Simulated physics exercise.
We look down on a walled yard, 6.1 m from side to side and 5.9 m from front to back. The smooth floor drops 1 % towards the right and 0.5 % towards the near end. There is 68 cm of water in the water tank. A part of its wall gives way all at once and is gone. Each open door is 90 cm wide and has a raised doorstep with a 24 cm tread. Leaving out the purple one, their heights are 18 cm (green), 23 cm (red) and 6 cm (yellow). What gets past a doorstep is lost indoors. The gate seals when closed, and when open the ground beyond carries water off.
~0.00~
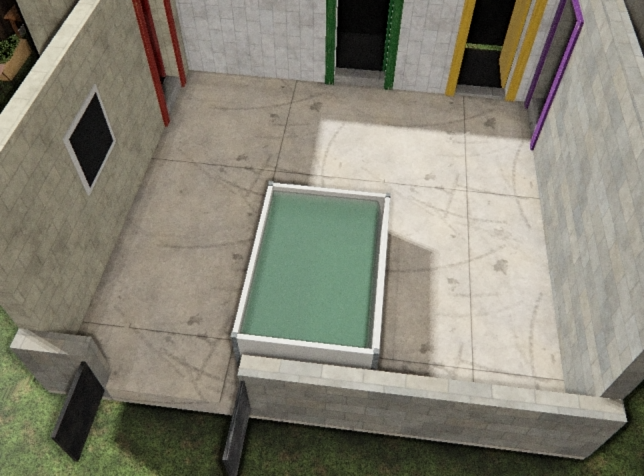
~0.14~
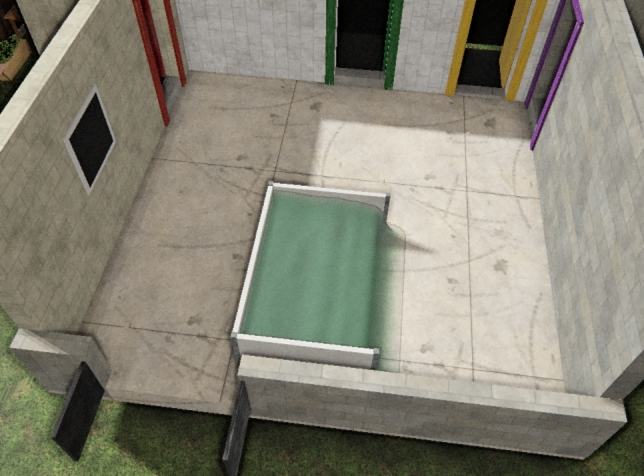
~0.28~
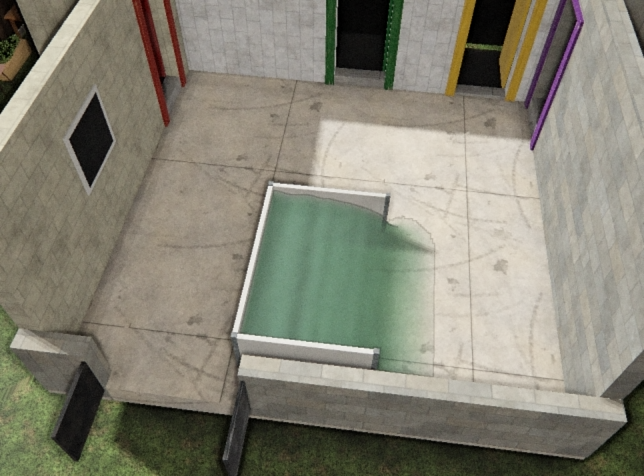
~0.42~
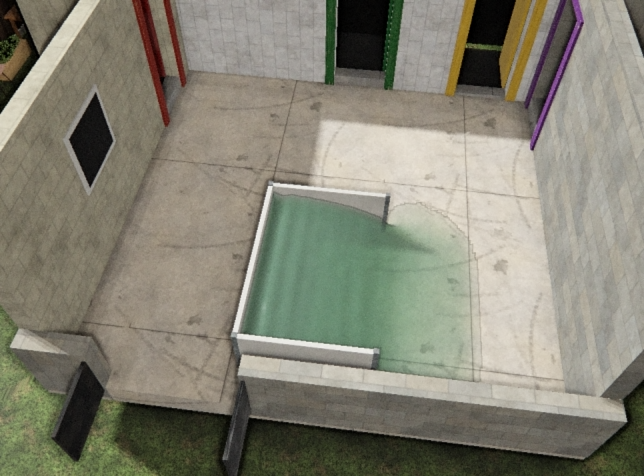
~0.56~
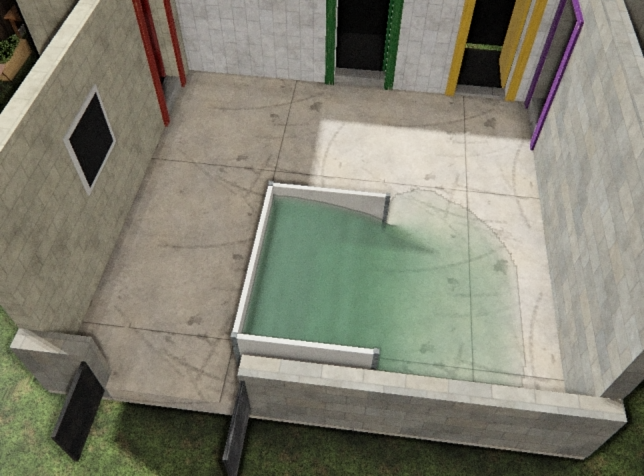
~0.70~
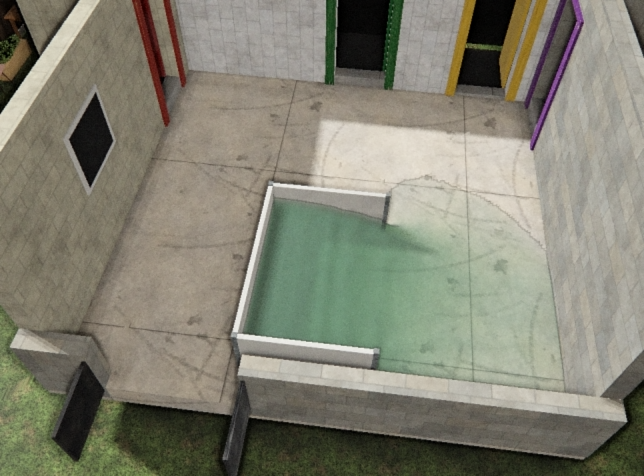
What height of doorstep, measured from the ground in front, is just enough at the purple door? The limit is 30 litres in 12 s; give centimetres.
About 11.5 cm.
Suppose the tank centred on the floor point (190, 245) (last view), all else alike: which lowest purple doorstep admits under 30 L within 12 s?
Some 12.5 cm.
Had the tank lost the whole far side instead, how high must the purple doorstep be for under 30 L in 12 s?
About 19 cm.
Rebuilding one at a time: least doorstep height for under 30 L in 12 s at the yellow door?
About 19 cm at yellow.
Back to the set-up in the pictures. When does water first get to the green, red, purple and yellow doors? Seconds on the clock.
Arrival: Green 3.4 s, red 5.5 s, purple 1.8 s, yellow 2.2 s.
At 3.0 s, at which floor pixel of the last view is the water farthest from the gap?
At about (519, 105).
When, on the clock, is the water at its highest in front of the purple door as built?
Around 6.0 s.
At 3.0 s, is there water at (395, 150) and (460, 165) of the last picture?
In turn: Not reached, flooded.
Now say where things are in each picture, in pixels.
In the first picture, the water tank at (318, 263) is whole and still, 68 cm deep; the purple door at (548, 78) is dry.
In the second picture, the front is at a hidden place, 0.3 m from the gap at (377, 290); 0.4 m2 of floor is wet, 68 cm left at the back.
In the third picture, water pours out at (377, 291) and has run 0.7 m, to (424, 375); about 12 cm deep outside, 66 cm at the back.
In the fourth picture, the front is at (473, 372), 1.3 m from the gap at (376, 292); 3.4 m2 of floor is wet, 59 cm left at the back.
In the fifth picture, the front is at (517, 369), 1.8 m from the gap at (376, 292); 5.2 m2 of floor is wet, 58 cm left at the back.
In the sixth picture, the gap is at (376, 292), the front 2.4 m out at (563, 388); the back of the water tank holds 53 cm; the purple door at (548, 78), 4.5 m from the gap, is still 2.1 m from the nearest water.
After 1.4 s water covers 25 % of the floor, deepest (54 cm) near (556, 410); it has not reached the purple door.
After 3.0 s water covers 40 % of the floor, deepest (28 cm) near (519, 105); 9 cm at the purple door, 0 litres in over its 26 cm doorstep.
After 12.0 s water covers 95 % of the floor, deepest (10 cm) near (558, 425); 7 cm at the purple door, 0 litres in over its 26 cm doorstep.
At the purple door as built, the water arrived by 1.8 s and peaked near 16 cm at 5.8 s.
Run again over the same 12 s with other heights there, 50 litres in over 9.5 cm, 18 litres over 13 cm. The limit of 30 litres is kept from about 11.5 cm up.
